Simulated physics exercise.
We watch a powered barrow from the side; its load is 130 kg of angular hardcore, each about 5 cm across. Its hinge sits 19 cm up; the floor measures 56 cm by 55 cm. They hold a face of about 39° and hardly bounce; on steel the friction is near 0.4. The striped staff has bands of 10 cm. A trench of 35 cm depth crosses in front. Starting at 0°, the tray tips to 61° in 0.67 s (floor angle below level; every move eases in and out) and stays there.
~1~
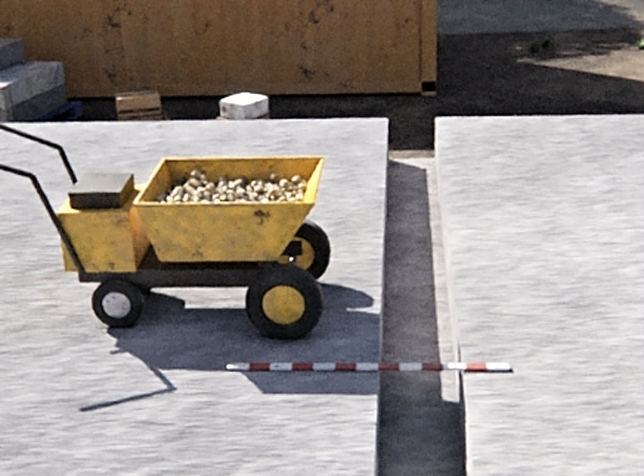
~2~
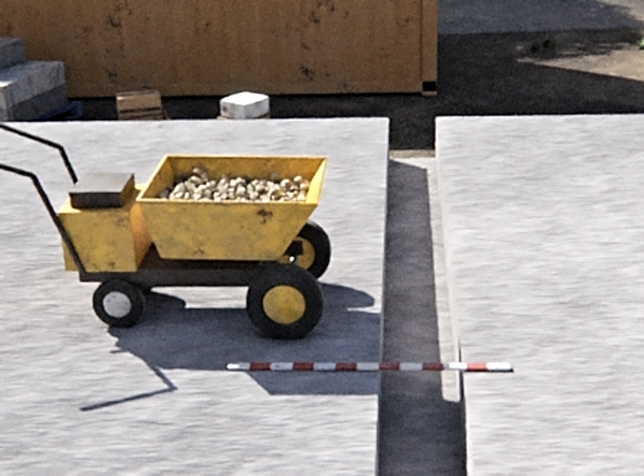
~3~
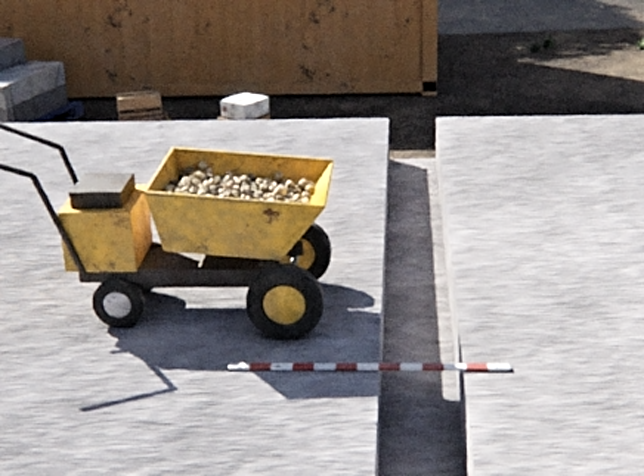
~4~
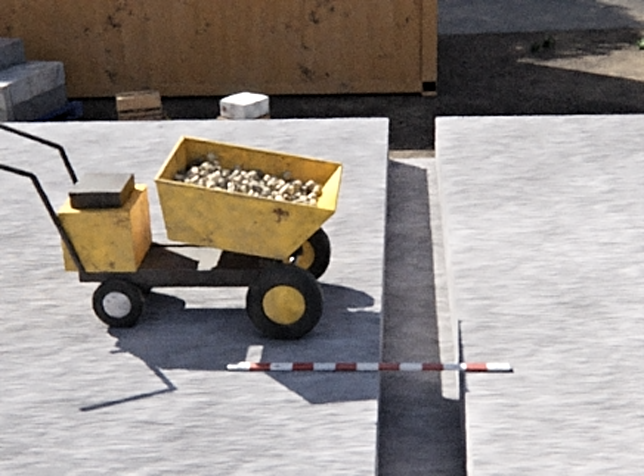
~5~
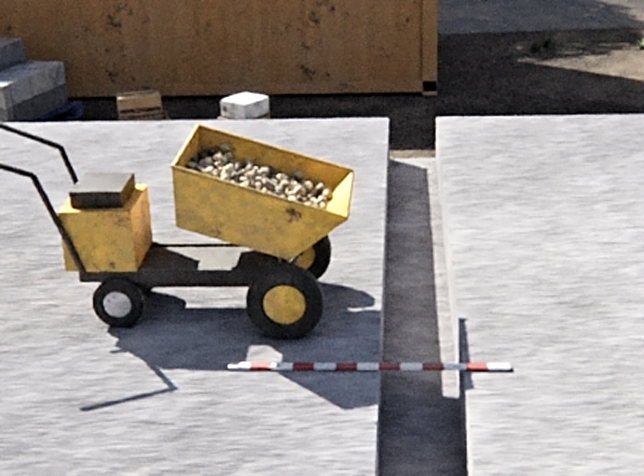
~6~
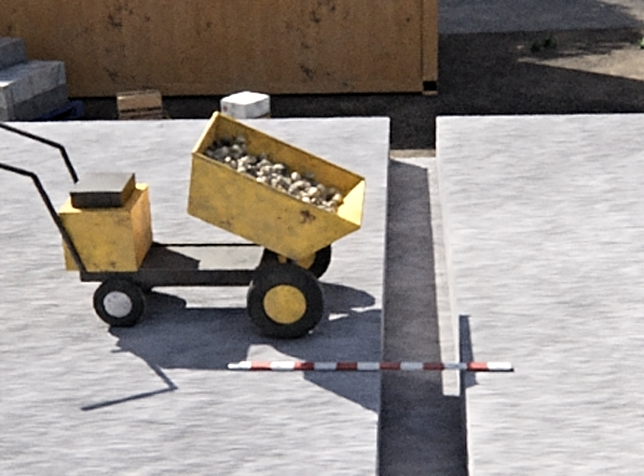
A yellow powered barrow with black wheels and a tray of pale stones stands on grey paving, seen from the side and slightly above in sunlight. A dark trench crosses the paving to its right, a red-and-white striped staff lies across it, and a brown wooden wall and grey blocks stand behind. The tray tilts slowly, then faster, its left end rising and its right lip dipping, while the barrow stays still.
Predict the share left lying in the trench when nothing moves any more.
Roughly 30 per cent ends in the trench.
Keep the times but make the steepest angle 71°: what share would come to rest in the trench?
In that case some 60 per cent.
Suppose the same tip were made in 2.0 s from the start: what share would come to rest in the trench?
It would be near 20 per cent.
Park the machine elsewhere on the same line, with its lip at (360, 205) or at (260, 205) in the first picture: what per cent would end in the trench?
Near 10 per cent from the first place, 30 from the second.
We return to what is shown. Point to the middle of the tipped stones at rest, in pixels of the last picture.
Around (443, 361).
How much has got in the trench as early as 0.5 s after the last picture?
Some 5 per cent.
Then, 0.2 s after the last picture the floor is at 51°, 100 % in the tray; the foremost stones are at (364, 248).
Then, 0.5 s after the last picture the floor is at 61°, 97 % in the tray, 3 % in the trench; the foremost stones are at (427, 271).
Then, 0.8 s after the last picture the floor is at 61°, 68 % in the tray, 22 % in the trench, 10 % past the trench; the foremost stones are at (537, 320).
Then, 2.8 s after the last picture the floor is at 61°, 59 % in the tray, 30 % in the trench, 11 % past the trench; the foremost stones are at (605, 325).
